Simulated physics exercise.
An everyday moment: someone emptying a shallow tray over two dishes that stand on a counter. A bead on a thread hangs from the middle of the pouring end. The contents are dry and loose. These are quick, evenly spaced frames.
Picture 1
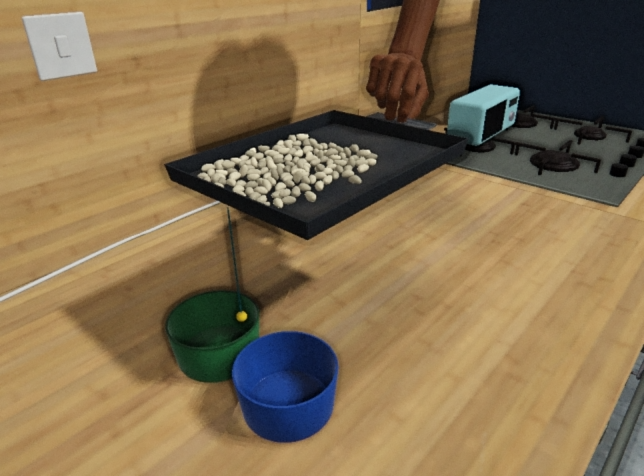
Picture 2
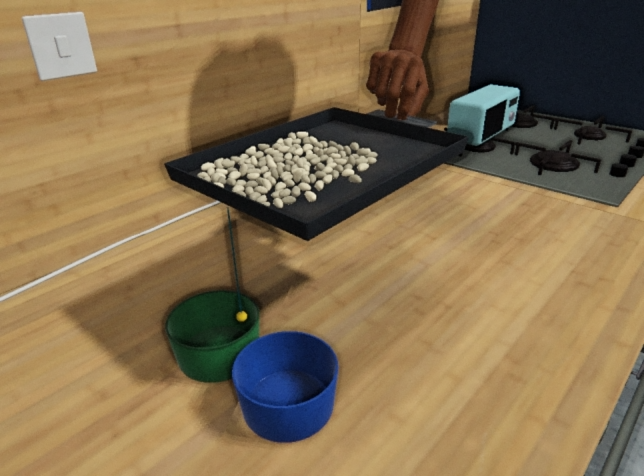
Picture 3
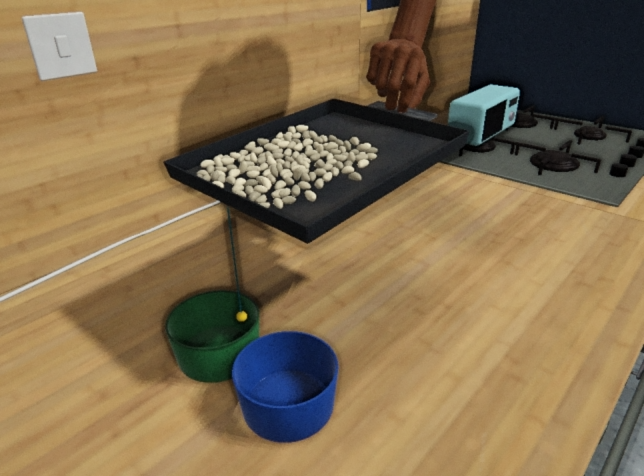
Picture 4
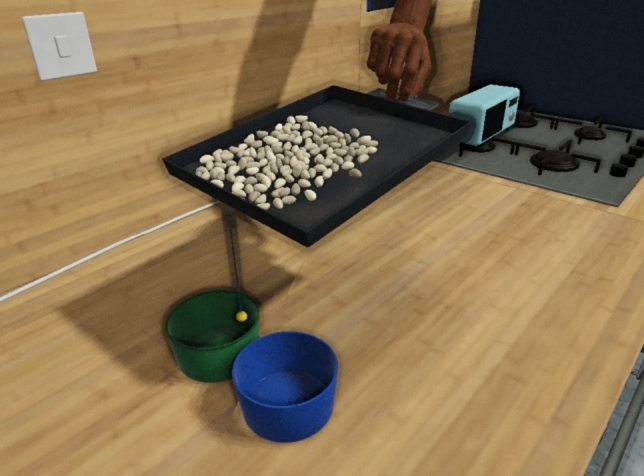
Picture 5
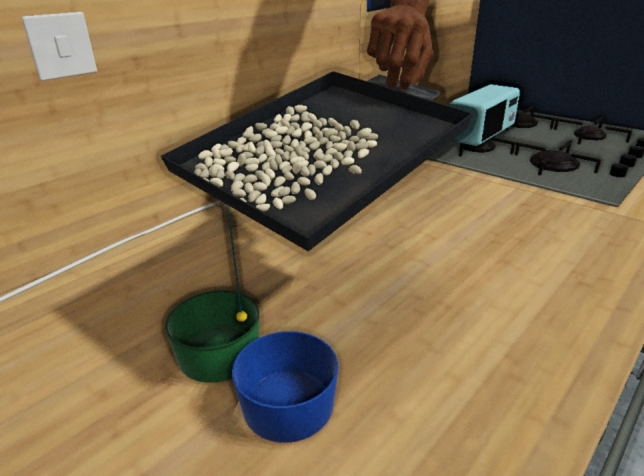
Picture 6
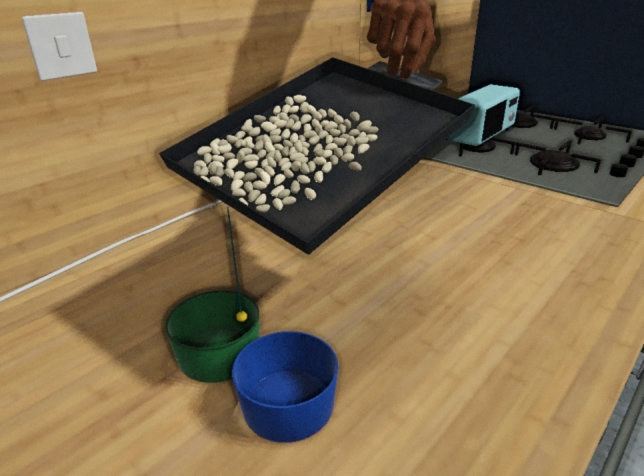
A hand gradually tilting a dark tray of white beans toward its near right corner above green and blue dishes on a wooden counter.
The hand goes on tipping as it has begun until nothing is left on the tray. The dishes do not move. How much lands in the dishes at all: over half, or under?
The two hold over half of the load.
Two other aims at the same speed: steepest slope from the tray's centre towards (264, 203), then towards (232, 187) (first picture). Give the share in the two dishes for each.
About 30 and 50 per cent.
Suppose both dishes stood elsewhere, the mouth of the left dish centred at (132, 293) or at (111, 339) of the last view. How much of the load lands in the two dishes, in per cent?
About 0 and 10 per cent.
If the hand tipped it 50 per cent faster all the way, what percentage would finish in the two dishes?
It comes to 70 per cent or so.
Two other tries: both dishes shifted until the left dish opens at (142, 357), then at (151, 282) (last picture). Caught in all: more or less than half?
At the first place not half, at the second the smaller part.
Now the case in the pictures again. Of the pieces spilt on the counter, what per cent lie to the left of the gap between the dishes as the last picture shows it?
Some 60 per cent.
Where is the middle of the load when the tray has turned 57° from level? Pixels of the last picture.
Around (282, 176).
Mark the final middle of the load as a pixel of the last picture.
At about (283, 401).
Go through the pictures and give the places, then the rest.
Corners of the pouring end at (169, 164) and (307, 220), level; middle of the load at (287, 170), white beans; left dish at (178, 356); right dish at (248, 413); bead on its thread at (242, 316), in the first frame.
Corners of the pouring end at (168, 163) and (307, 221), level; middle of the load at (287, 169), in the second frame.
Corners of the pouring end at (168, 161) and (307, 224), tipped barely, lowest at the right corner; middle of the load at (287, 166), in the third frame.
Corners of the pouring end at (166, 158) and (307, 229), tipped a little, lowest at the right corner; middle of the load at (286, 161), in the fourth frame.
Corners of the pouring end at (165, 155) and (307, 234), tipped a little, lowest at the right corner; middle of the load at (286, 156), in the fifth frame.
Corners of the pouring end at (163, 153) and (307, 239), tipped clearly, lowest at the right corner; middle of the load at (285, 152); left dish at (178, 356); right dish at (248, 413), in the sixth frame.
Soon after the last picture, tray tipped steeply; all on the tray.
A little later, tray tipped right over; nearly all on the tray; a stray few in the right dish; a stray few outside both; a stray few in the air.
Later still, tray tipped past a quarter turn; most in the right dish; about a quarter outside both.
At rest, tray tipped past a quarter turn; most in the right dish; none in the left dish; about a quarter outside both.
